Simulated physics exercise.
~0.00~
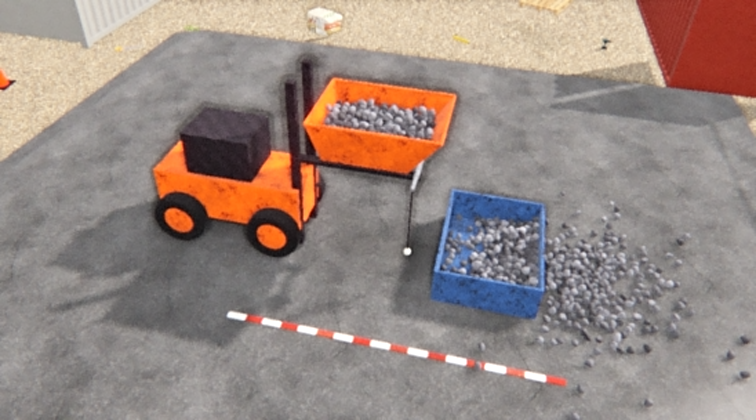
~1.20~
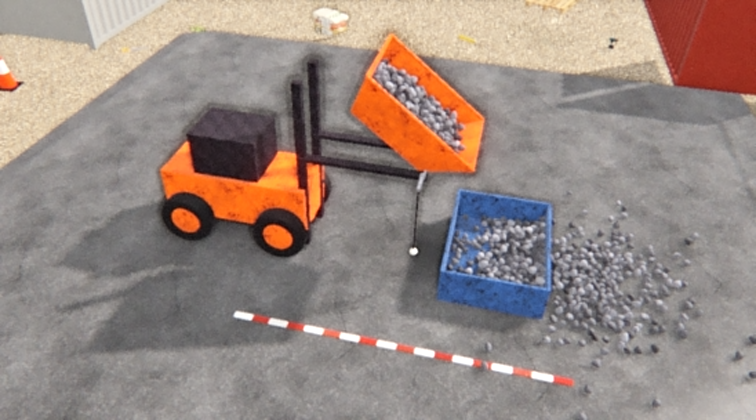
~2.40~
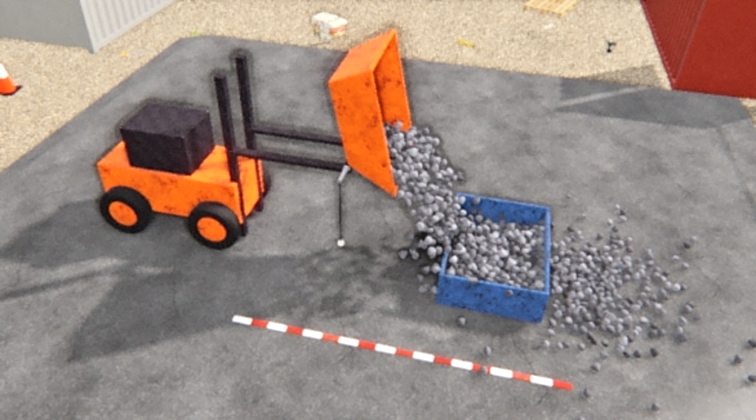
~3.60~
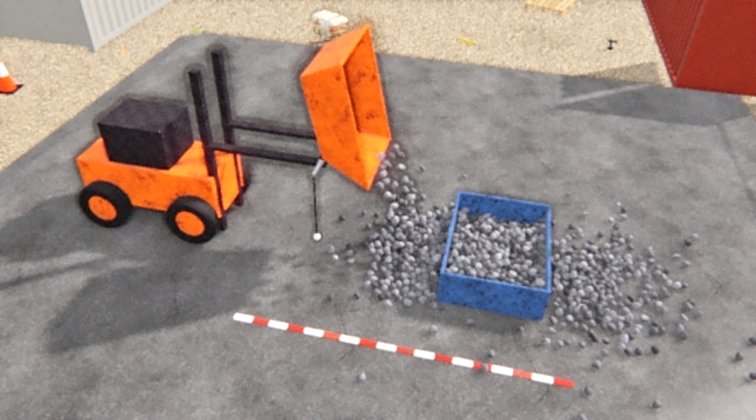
An orange forklift tips its skip, backs left, and spills stones into and before the blue bin.
